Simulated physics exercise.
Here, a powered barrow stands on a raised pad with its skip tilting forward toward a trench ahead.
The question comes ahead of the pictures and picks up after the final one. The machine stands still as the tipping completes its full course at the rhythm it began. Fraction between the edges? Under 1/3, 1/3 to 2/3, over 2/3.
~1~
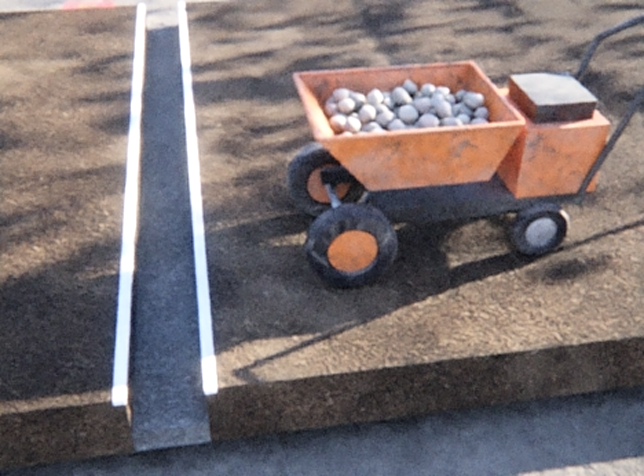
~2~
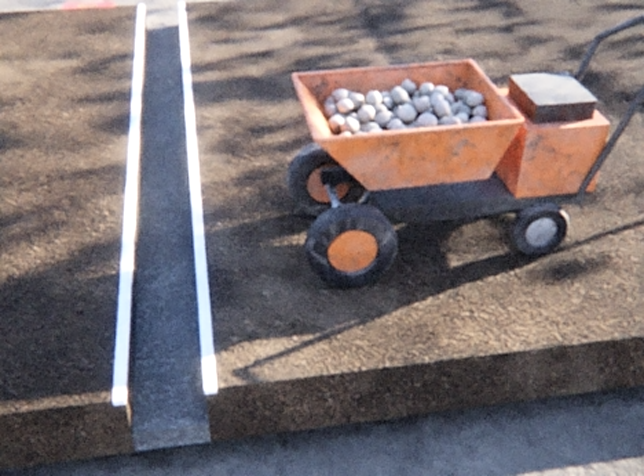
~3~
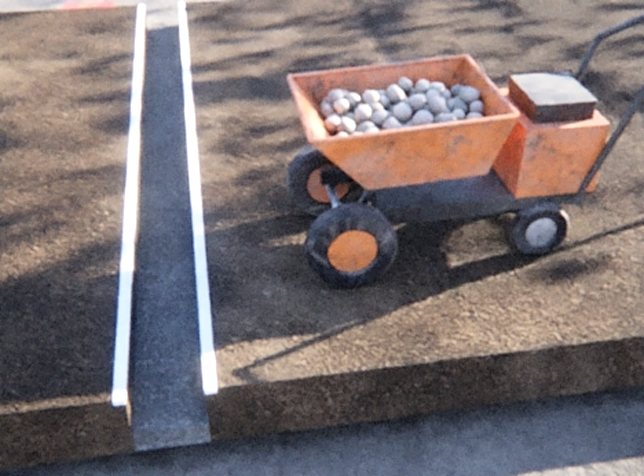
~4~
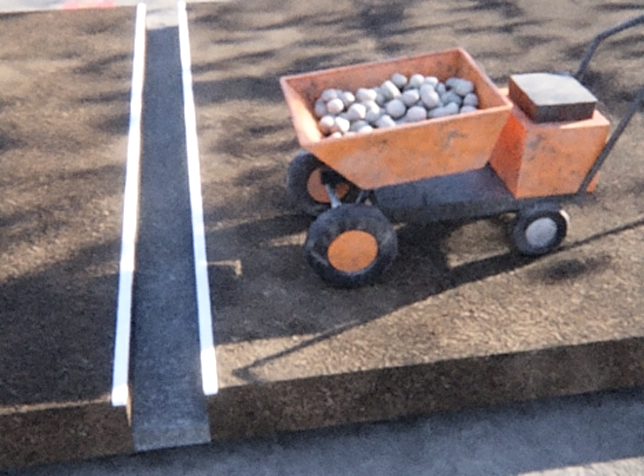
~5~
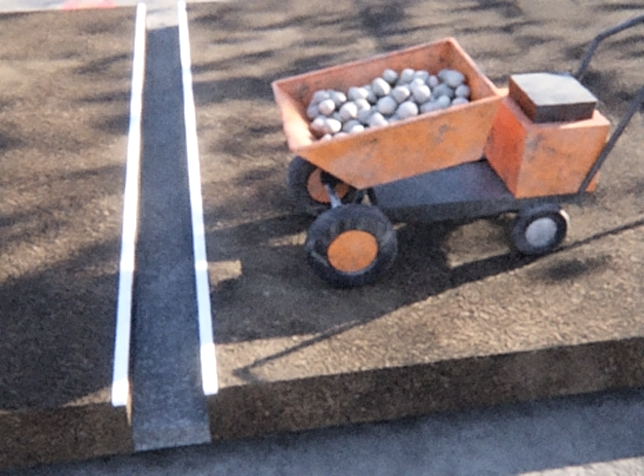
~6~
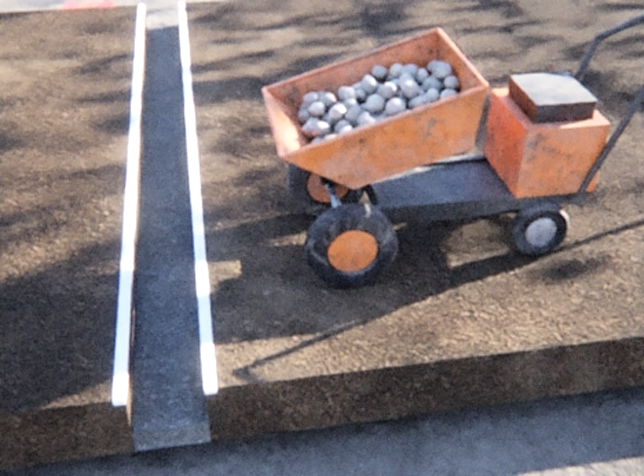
Above two thirds.
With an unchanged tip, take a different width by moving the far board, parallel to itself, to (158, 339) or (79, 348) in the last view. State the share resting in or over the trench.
Lab note: Try one 50 per cent, try two 100 per cent.
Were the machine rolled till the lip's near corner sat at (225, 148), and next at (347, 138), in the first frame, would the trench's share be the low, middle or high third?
At spot one the answer is below one third, and at spot two it is above two thirds.
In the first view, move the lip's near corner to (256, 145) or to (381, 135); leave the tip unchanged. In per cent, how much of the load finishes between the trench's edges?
Around 40 % the first time and around 40 % the second.
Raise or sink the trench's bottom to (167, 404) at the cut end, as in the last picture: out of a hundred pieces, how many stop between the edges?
About 60 per cent.
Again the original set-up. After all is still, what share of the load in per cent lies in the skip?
Around 0 in a hundred.
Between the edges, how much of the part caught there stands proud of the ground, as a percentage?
Estimate: Near 15 per cent.
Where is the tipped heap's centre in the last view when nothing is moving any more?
(167, 279).
Soon, skip tipped steeply; all in the skip.
A while on, skip tipped right over; most in the skip; a small part short of the trench; a small part in or heaped over the trench; a small part falling.
Towards the end, skip tipped right over; a small part in the skip; a stray few short of the trench; most in or heaped over the trench; a stray few beyond it.
Finally, skip tipped right over; a stray few short of the trench; nearly all in or heaped over the trench; a small part beyond it.
